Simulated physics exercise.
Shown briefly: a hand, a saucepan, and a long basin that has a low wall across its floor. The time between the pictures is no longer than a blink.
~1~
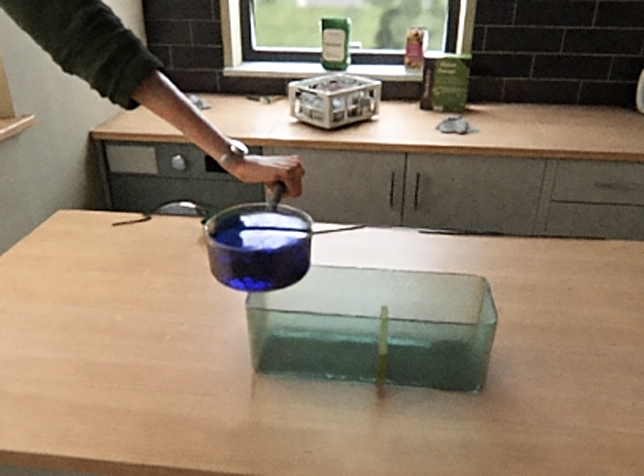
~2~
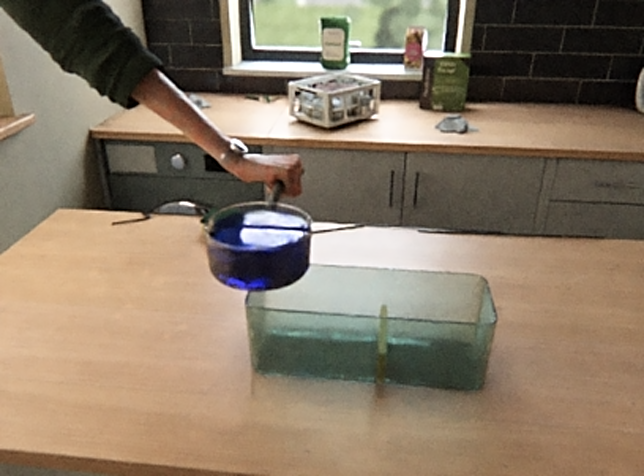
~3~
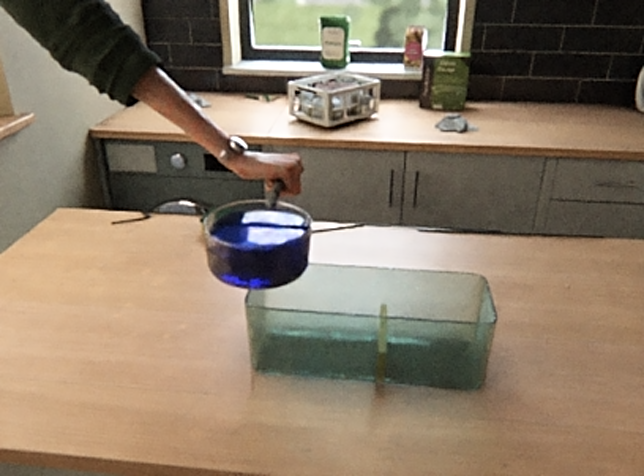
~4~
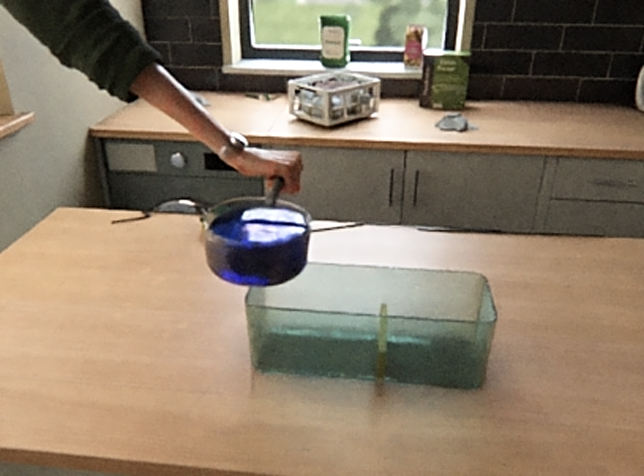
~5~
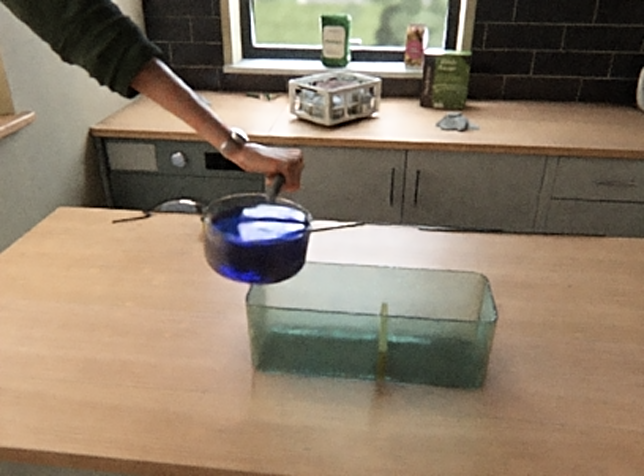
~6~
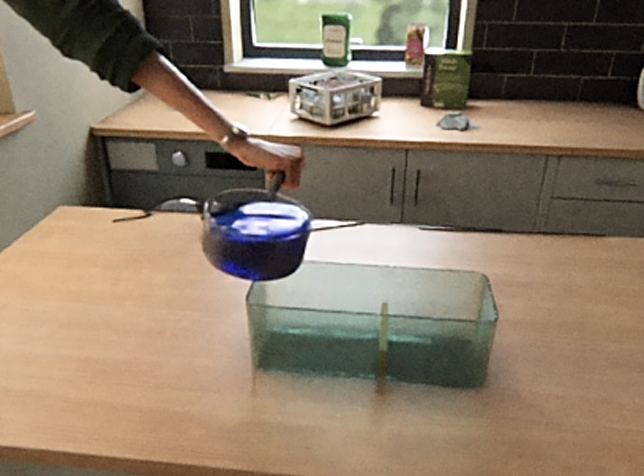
An arm in a dark green sleeve reaches in from the upper left of a kitchen, seen from slightly above across a pale wooden table. The hand grips a clear round pot of bright blue liquid above the left end of a long, greenish see-through basin with a low wall across its floor. The pot rises very slightly and begins a slow, slight tilt, while the camera stays still.
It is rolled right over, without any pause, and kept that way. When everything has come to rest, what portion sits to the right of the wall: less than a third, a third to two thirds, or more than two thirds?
A third to two thirds sits there.
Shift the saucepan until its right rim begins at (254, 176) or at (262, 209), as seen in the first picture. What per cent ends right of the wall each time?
Estimate, in order: 5 and 5 per cent.
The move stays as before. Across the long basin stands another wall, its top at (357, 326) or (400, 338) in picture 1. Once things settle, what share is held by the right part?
About 90 % and 25 %.
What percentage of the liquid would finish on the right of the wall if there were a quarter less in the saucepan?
About 30 percent.
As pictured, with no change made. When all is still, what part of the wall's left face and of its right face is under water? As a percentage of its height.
The left reads 40 in a hundred and the right 50 in a hundred.
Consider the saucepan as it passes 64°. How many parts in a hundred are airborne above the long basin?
It's close to 30 per cent.
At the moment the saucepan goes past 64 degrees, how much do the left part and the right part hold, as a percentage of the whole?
Left: 10 %; right: 0 %.
A moment on, the saucepan is tipped part way and 56 per cent is still to pour, 12 is left of the wall and 0 right of it.
Next, the saucepan is tipped on its side and 9 per cent is still to pour, 34 is left of the wall and 45 right of it.
Then the saucepan is tipped right over and 0 per cent is still to pour, 52 is left of the wall and 46 right of it.
Later the saucepan is tipped right over and 0 per cent is still to pour, 53 is left of the wall and 47 right of it.
At rest 53 per cent lies left of the wall, 47 right of it and 1 outside.
